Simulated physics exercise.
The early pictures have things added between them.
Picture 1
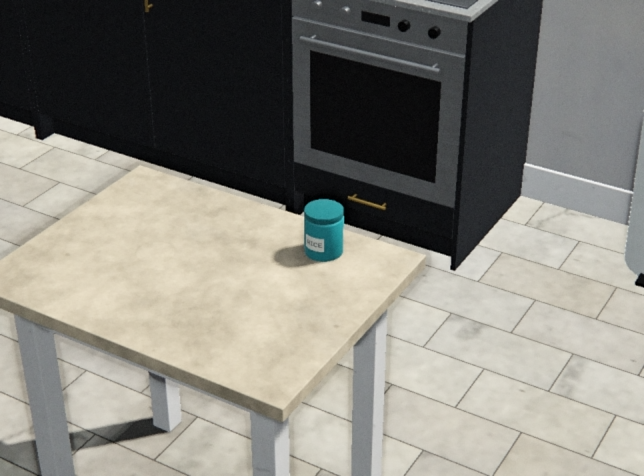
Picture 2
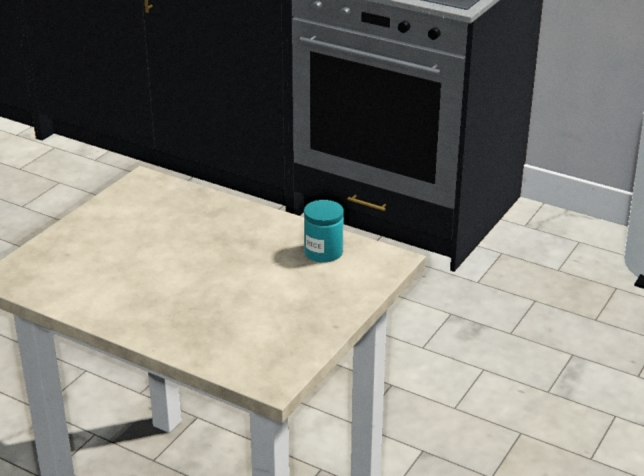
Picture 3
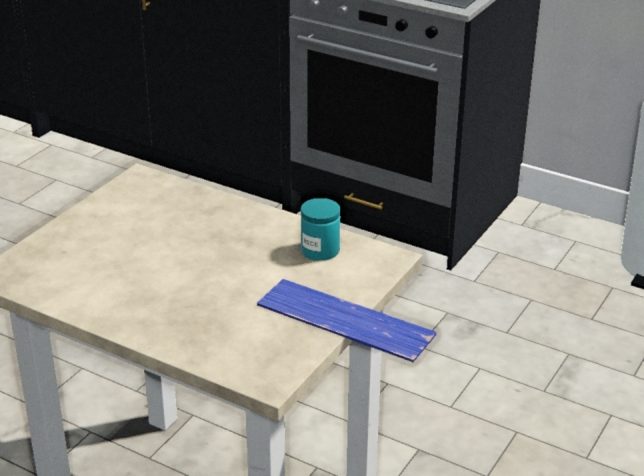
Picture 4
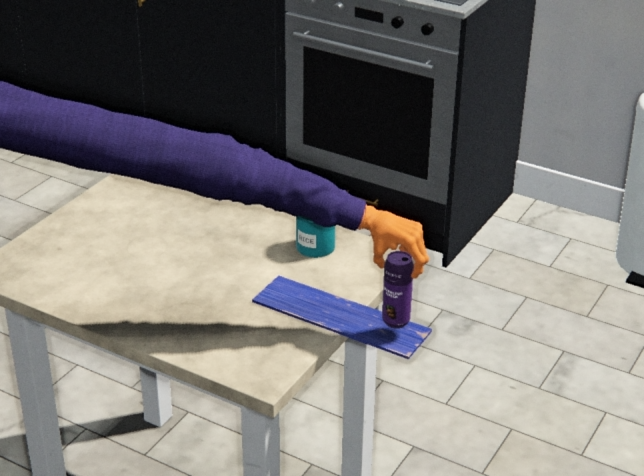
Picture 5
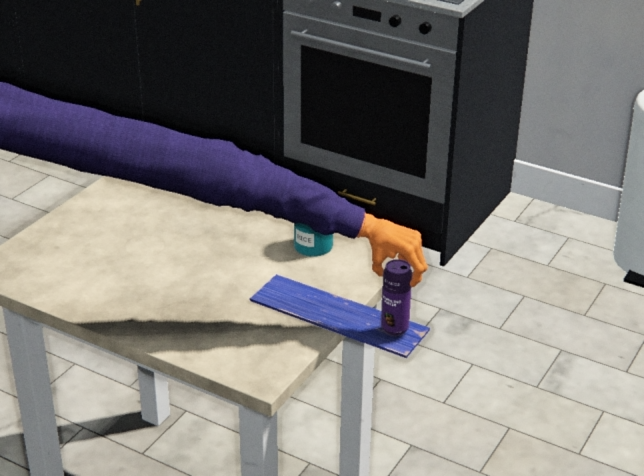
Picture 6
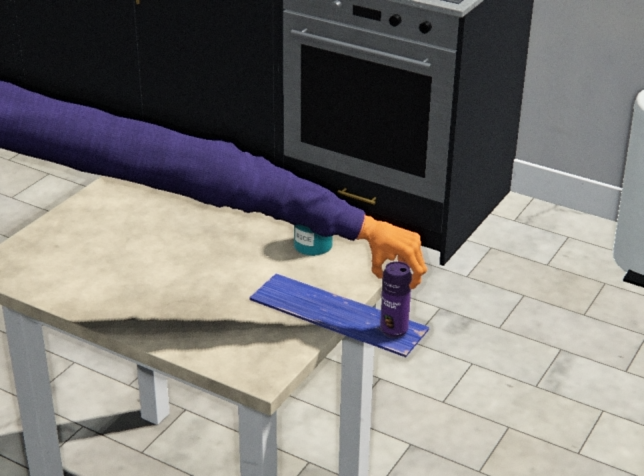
On a kitchen table with a turquoise jar, a blue board appears, then a gloved hand lowers a purple can onto it.
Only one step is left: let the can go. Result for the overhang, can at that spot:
Falls.
Then, 0.50 s after the last picture, blue board and purple can now down on the floor or falling.
Then, 0.70 s after the last picture, things are still on the move.
Then, 0.90 s after the last picture, as before.
By the end, down on the floor or falling, blue board and purple can; turquoise jar in place. The board goes over.
